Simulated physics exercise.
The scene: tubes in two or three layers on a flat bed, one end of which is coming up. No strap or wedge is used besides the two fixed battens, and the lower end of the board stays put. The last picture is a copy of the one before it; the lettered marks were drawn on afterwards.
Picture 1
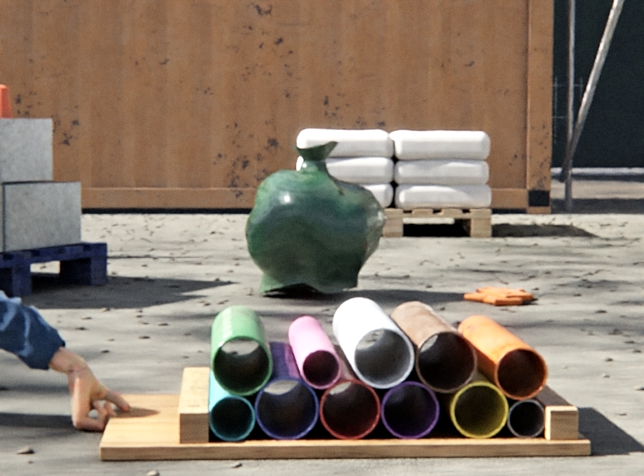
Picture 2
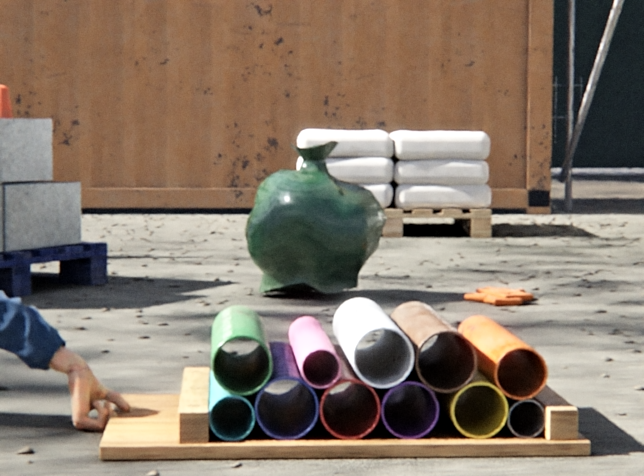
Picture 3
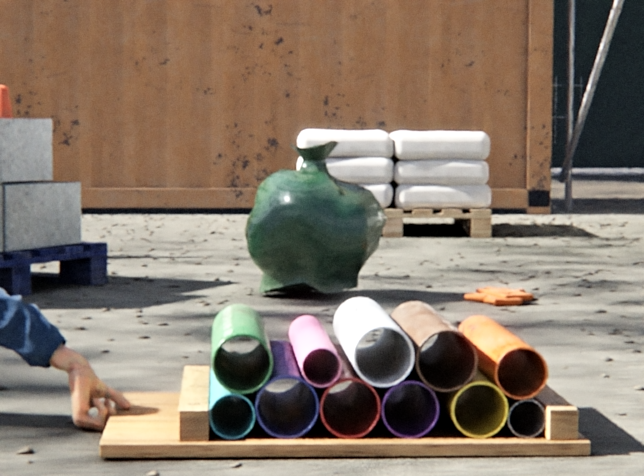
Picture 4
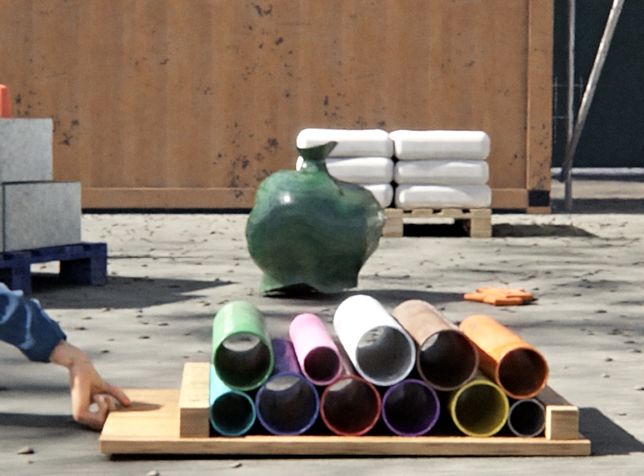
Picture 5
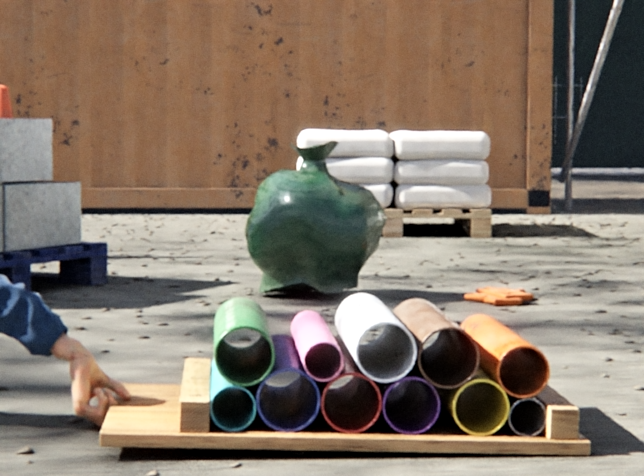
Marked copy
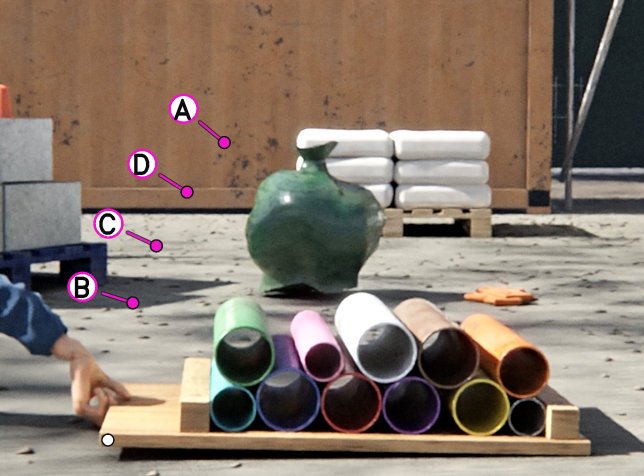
A wooden board holding stacked colourful tubes rises slightly at its left end, beside a hand.
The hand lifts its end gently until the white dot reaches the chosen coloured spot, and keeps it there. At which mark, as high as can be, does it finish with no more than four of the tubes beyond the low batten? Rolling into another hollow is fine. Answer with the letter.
No higher than A.
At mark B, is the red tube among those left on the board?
Yes.
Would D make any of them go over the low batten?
At D: Yes.
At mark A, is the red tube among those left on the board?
The red tube: Yes.
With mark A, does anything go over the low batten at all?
Yes.
On the marked copy, A at (224, 143); B at (133, 303); C at (156, 246); D at (187, 192); the white dot at (108, 440).
Taking A. A third of the way, board at 21°.
Two thirds of the way, board at 39°.
When it is over, board at 40°, four over the low batten (pink, white, brown, orange).
As for the rest, B two over the low batten (brown, orange); C two over the low batten (brown, orange); D three over the low batten (white, brown, orange).
